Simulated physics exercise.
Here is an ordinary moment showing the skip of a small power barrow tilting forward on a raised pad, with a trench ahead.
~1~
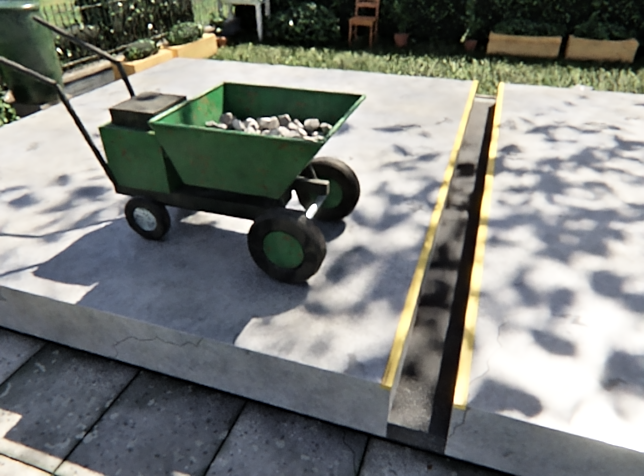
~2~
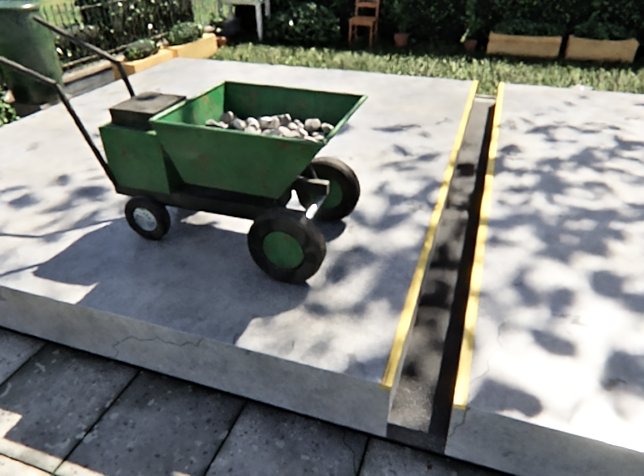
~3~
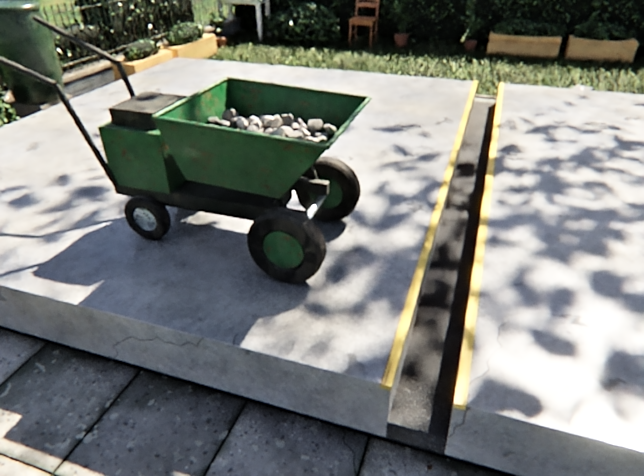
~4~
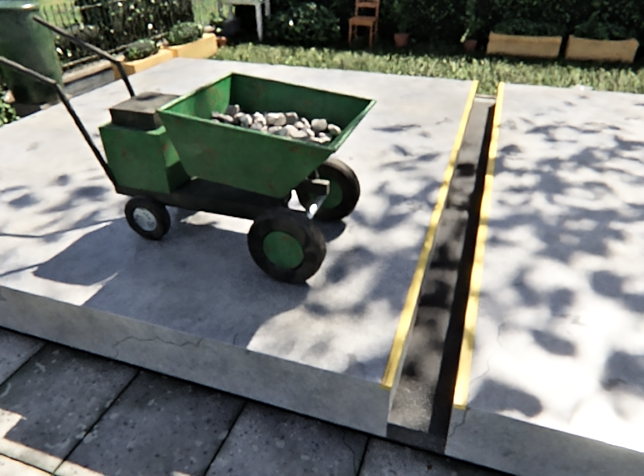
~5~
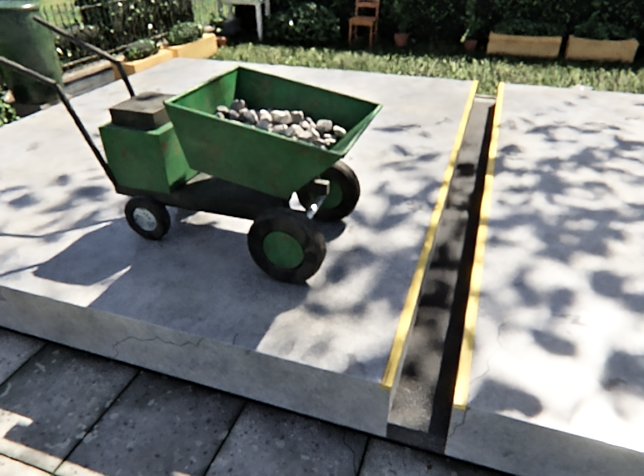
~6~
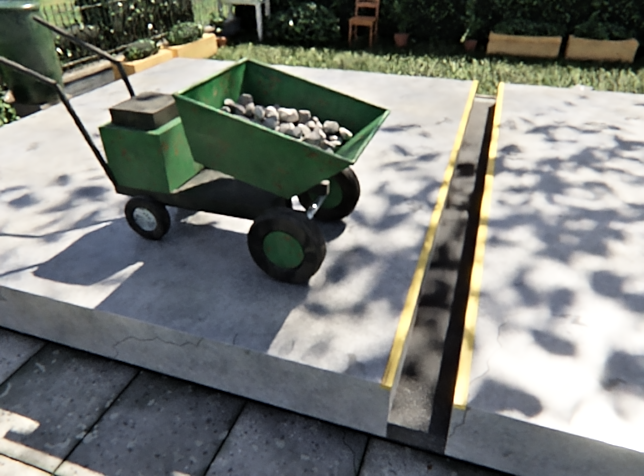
At first, a green barrow loaded with broken stones sits still on a raised concrete pad, its skip level, with a yellow-edged trench to the right. Then the skip begins to tilt forward, its right lip dipping and its rear rising slightly, while the wheels stay in place.
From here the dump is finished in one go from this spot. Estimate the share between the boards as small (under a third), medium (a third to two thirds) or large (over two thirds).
It is large.
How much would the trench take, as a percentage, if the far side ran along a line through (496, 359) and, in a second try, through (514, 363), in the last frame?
First some 100, then 100 per cent.
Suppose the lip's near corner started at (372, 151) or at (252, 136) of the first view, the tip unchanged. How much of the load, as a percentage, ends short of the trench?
About 0 percent the first time, about 70 percent the second.
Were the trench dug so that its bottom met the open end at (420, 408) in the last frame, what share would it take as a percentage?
Something close to 70 per cent.
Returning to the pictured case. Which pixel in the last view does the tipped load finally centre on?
The centre comes to rest near (444, 289).
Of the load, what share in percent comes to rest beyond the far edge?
It comes to close to 5 %.
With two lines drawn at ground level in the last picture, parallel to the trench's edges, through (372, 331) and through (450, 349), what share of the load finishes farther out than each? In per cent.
Estimate: 100 %, then 20 %.
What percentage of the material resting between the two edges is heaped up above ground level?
Estimate: Around 10 %.
Shortly afterwards, skip tipped steeply; the whole lot in the skip.
Next, skip tipped steeply; all but a few in the skip; only a few short of the trench; only a few in or heaped over the trench.
Some moments later, skip tipped right over; near a quarter in the skip; only a few short of the trench; near two thirds in or heaped over the trench; only a few beyond it.
In the end, skip tipped right over; only a few short of the trench; all but a few in or heaped over the trench; a little beyond it.
